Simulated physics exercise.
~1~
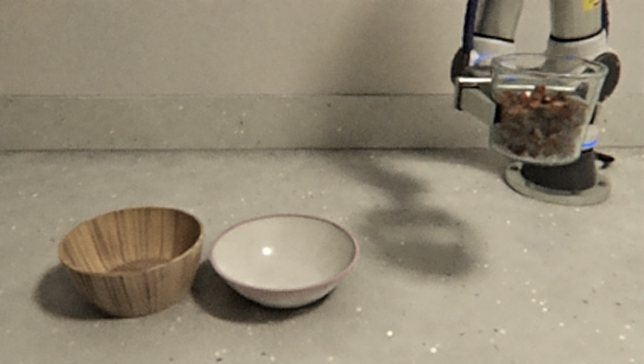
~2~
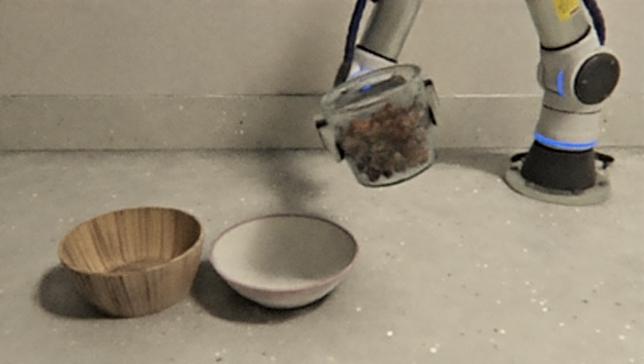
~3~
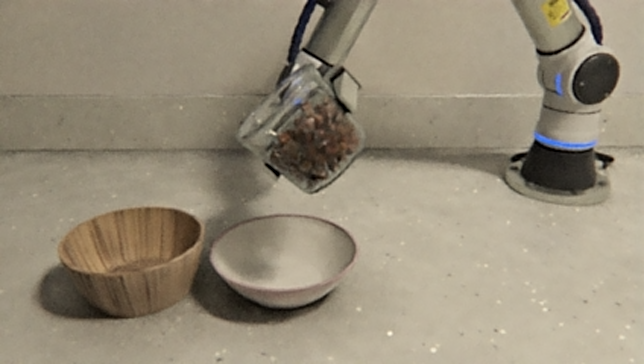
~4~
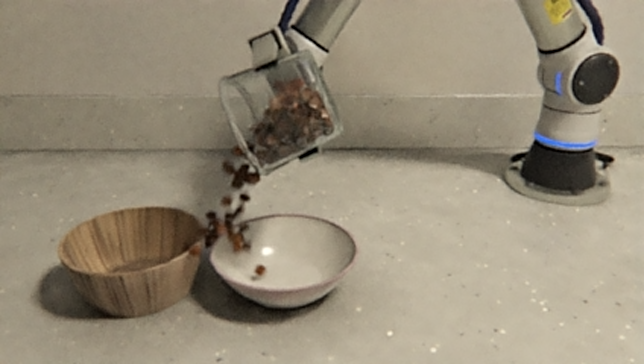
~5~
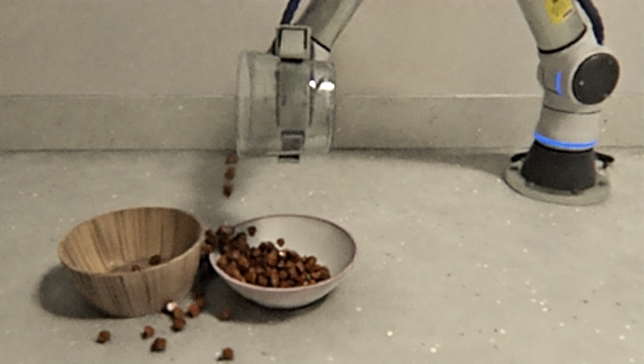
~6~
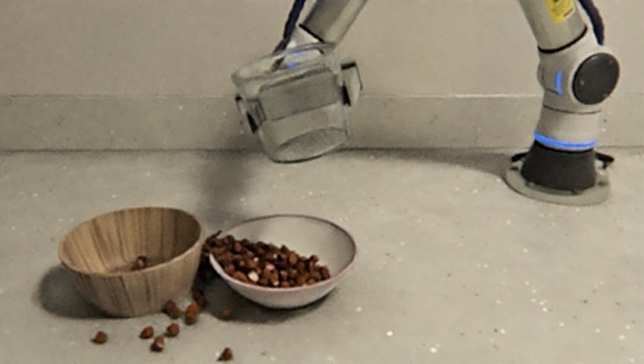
A robot arm tips reddish-brown pellets from a clear container over two bowls on a speckled grey surface, seen from the front and slightly above before a plain wall. A wooden bowl sits at left, with a shallow white bowl close beside it. The arm, based at right, carries the container leftward, tilting it as it goes. Pellets pour down between the bowls, mostly into the white one. Finally the emptied container swings back toward upright, leaving the white bowl heaped, a few pellets in the wooden bowl and others scattered on the surface.
